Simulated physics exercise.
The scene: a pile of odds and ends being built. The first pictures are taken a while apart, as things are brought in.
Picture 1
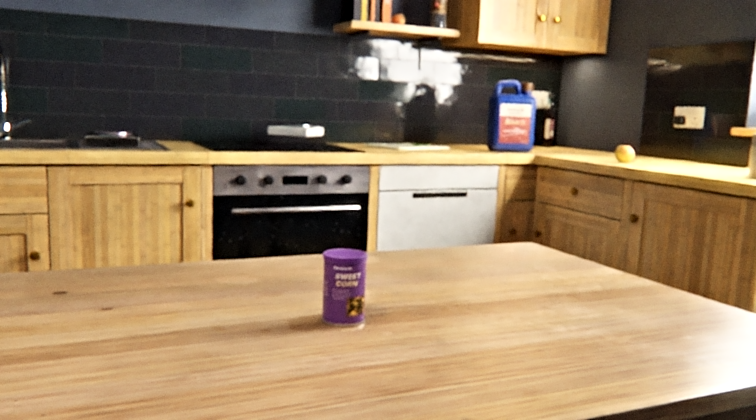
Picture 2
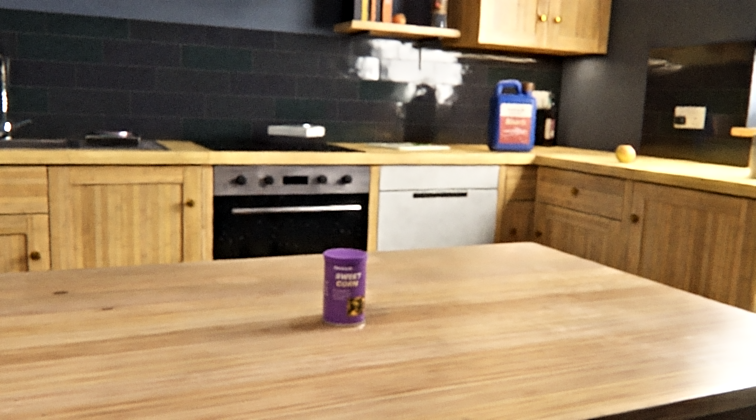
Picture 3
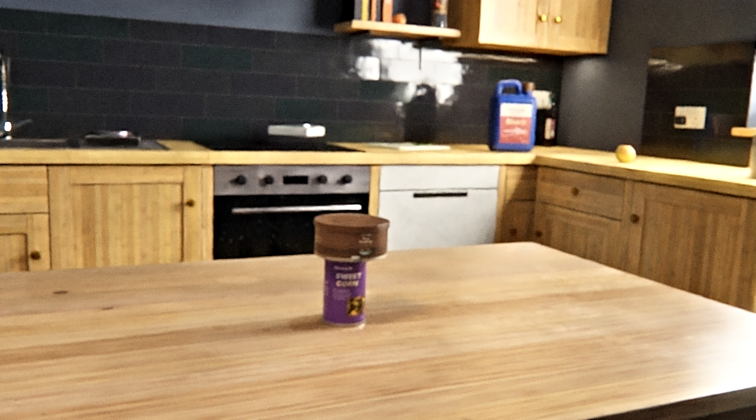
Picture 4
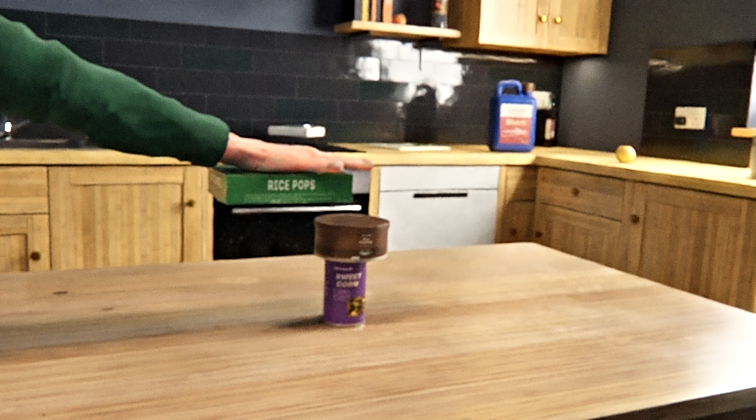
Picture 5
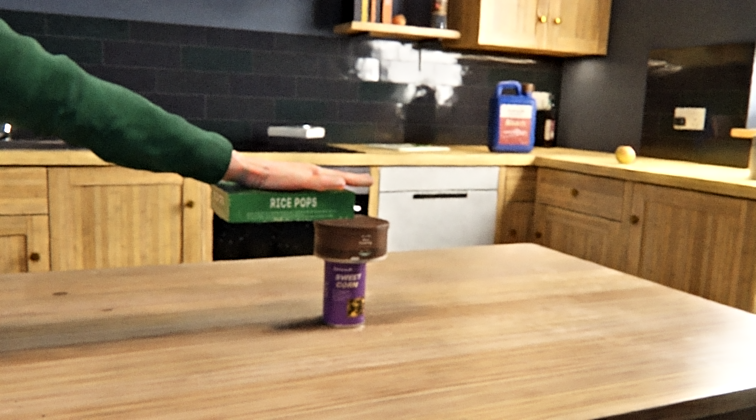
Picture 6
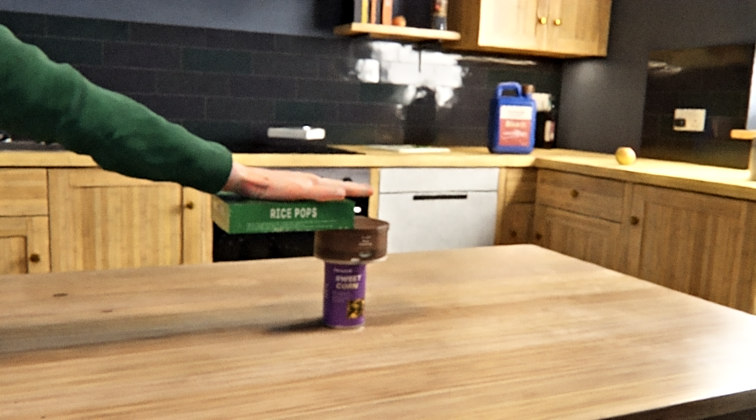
In this clip, a purple sweet corn tin stands on a wooden kitchen table, a round brown container appears on top of it, and a green-sleeved arm lowers a green Rice Pops box onto the container, keeping hold of it.
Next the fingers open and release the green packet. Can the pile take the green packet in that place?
It comes apart.
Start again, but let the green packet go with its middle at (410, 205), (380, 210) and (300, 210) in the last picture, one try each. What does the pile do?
In the first case it gives way; in the second case it holds; in the third case it comes apart.
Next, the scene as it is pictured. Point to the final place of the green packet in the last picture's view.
Near (279, 272).
Then, 0.20 s after the last picture, green packet tipped 24° from how it was near (278, 228).
Then, 0.30 s after the last picture, green packet now fallen.
Then, 0.50 s after the last picture, nothing new.
At rest, fallen, green packet; the other 2 in place. Seen from the same camera at the end, green packet near (279, 271). The pile gives way.
